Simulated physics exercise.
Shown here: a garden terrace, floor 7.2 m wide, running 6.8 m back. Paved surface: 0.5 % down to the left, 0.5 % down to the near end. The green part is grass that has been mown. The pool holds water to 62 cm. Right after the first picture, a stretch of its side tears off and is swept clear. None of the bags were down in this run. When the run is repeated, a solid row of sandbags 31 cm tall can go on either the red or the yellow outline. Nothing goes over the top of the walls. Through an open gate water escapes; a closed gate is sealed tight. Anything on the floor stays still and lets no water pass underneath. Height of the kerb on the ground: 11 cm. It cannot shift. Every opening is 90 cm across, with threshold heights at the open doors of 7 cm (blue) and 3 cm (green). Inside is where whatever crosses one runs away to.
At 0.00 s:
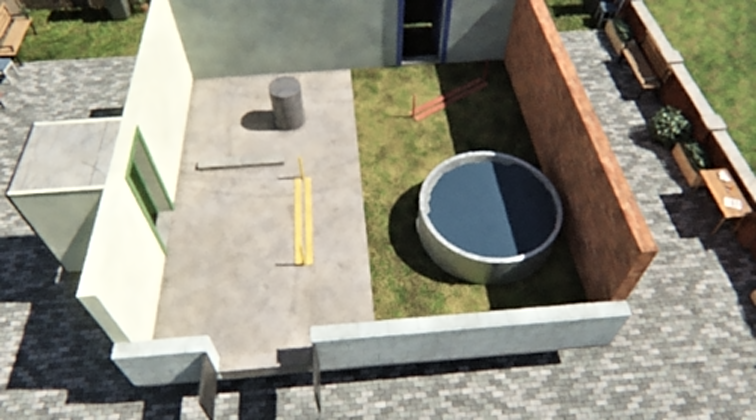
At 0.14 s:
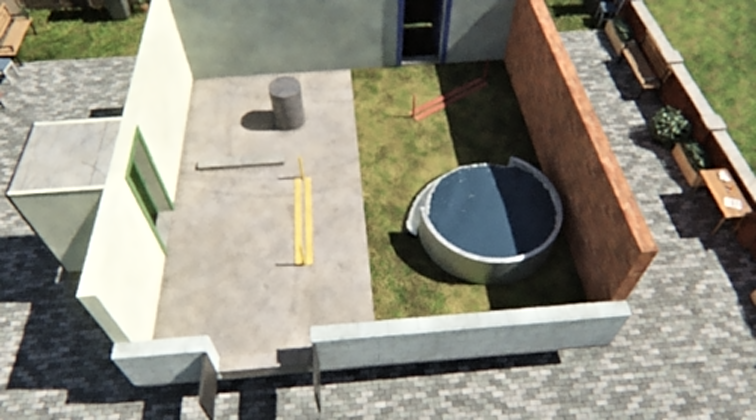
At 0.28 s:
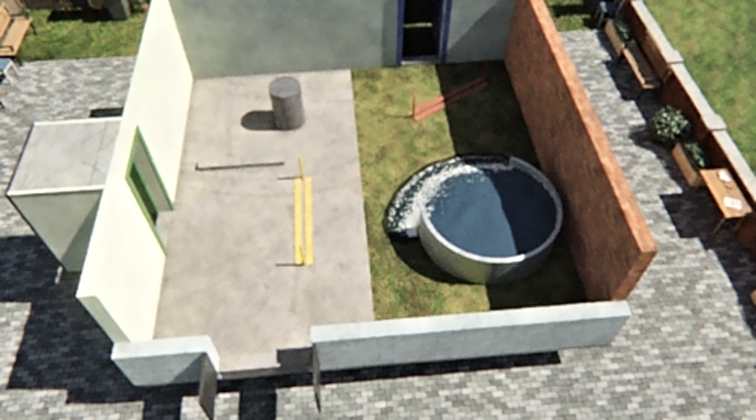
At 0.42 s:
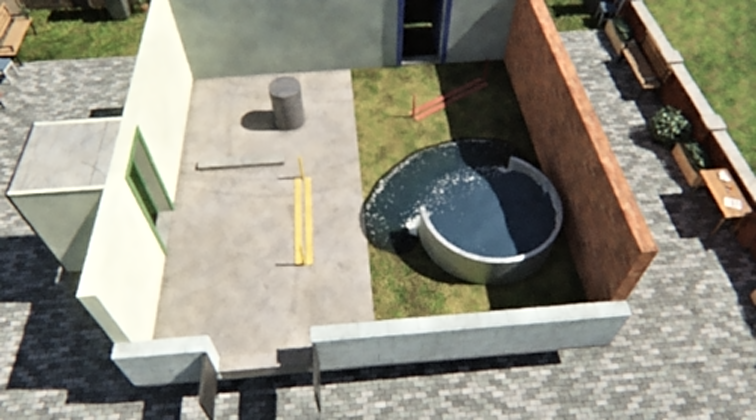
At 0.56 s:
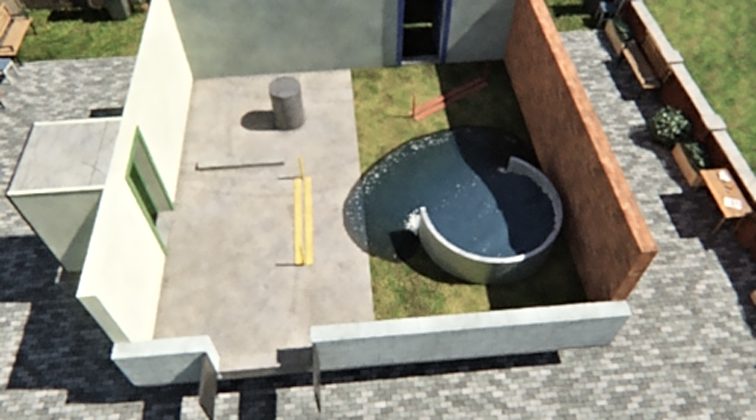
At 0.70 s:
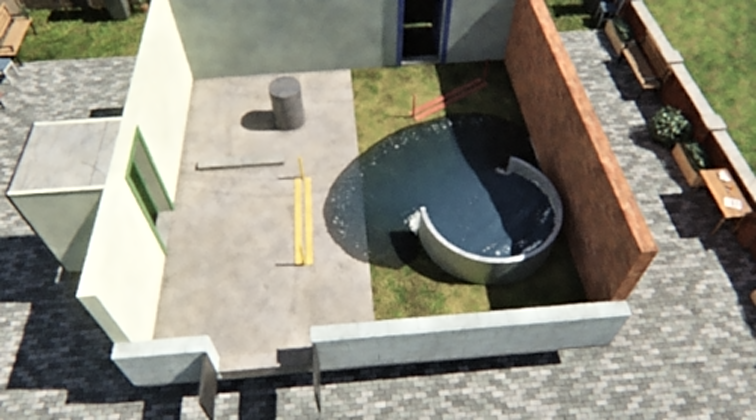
A round pool of dark water sits on mown grass at the right of a walled garden terrace, seen from high above by a still camera. Pale paving fills the left side, with a grey cylinder, a dark bar and yellow and red outlines. The pool's far left side breaks away, and water pours through, foaming white, then spreads across the grass and onto the paving's edge.
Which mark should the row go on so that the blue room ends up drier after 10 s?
On the red mark.
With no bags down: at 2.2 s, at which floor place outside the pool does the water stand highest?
I'd point to somewhere near (306, 126).
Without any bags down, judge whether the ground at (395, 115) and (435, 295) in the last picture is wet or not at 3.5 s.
Respectively: Covered and clear.
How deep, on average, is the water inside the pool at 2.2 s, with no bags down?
Some 20 cm.
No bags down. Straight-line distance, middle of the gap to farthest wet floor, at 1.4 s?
Roughly 3.6 metres.
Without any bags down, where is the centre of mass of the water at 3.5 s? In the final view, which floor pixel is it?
Centre of water: Approx. (381, 147).
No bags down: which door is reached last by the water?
Green.
After 1.4 s water covers 40 % of the floor and is deepest (22 cm) near (447, 181) in the run without bags; in at the blue door, 0 L with no bags, 0 L with the row on red, 0 L on yellow.
After 2.2 s water covers 60 % of the floor and is deepest (20 cm) near (306, 126) in the run without bags; in at the blue door, 0 L with no bags, 0 L with the row on red, 0 L on yellow.
After 3.5 s water covers 75 % of the floor and is deepest (18 cm) near (329, 74) in the run without bags; in at the blue door, 28 L with no bags, 0 L with the row on red, 37 L on yellow.
After 6.0 s water covers 80 % of the floor and is deepest (15 cm) near (226, 156) in the run without bags; in at the blue door, 54 L with no bags, 3 L with the row on red, 60 L on yellow.
After 10.0 s water covers 90 % of the floor and is deepest (12 cm) near (149, 363) in the run without bags; in at the blue door, 55 L with no bags, 4 L with the row on red, 62 L on yellow.
